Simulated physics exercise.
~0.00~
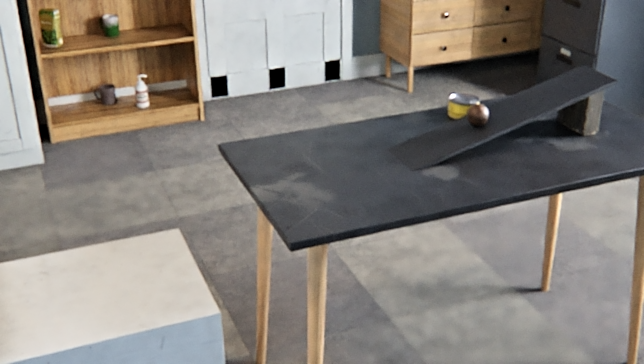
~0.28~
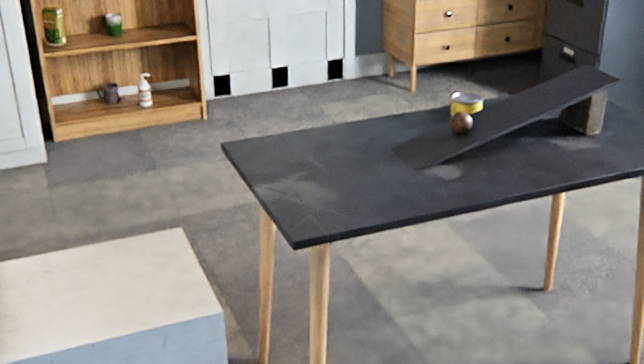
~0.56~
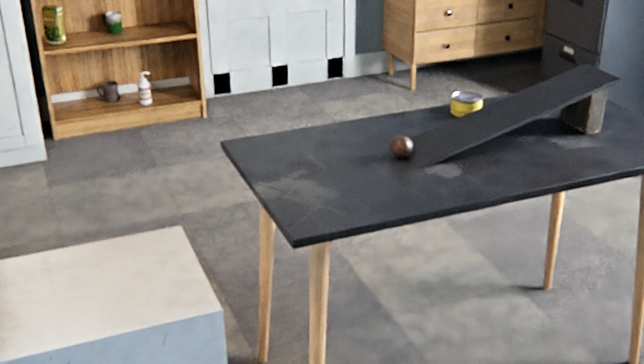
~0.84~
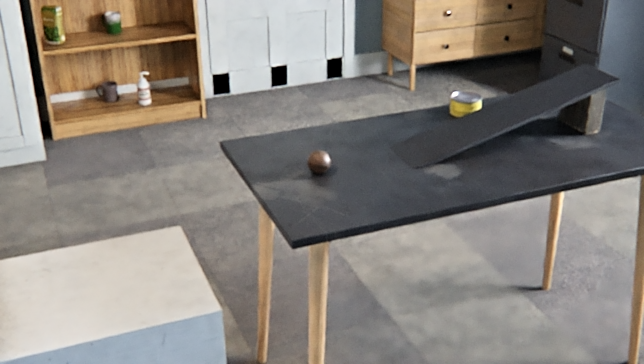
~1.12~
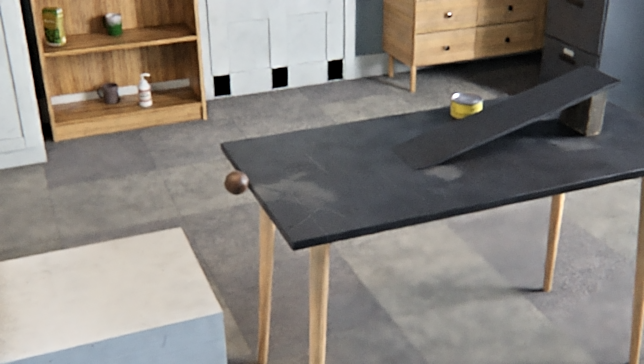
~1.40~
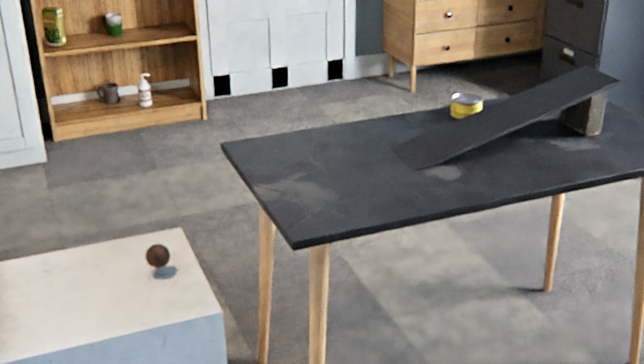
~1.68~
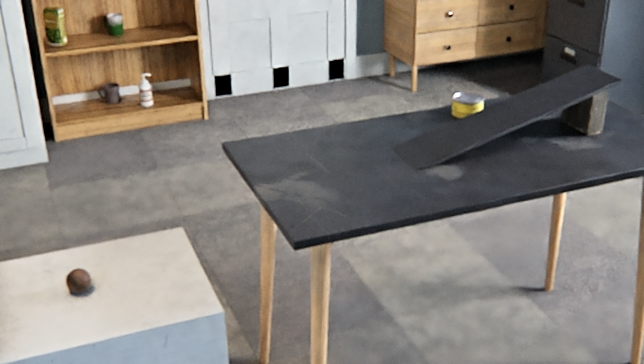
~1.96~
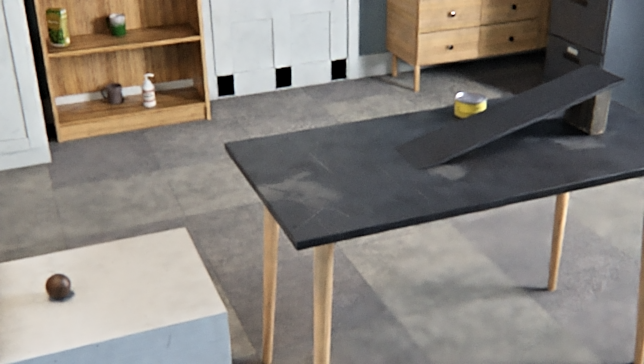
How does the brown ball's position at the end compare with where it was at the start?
At the start the brown ball is on the ramp on the dark table, beside the yellow tub. By the end it is on the lower pale block to the left, beyond the table's edge.
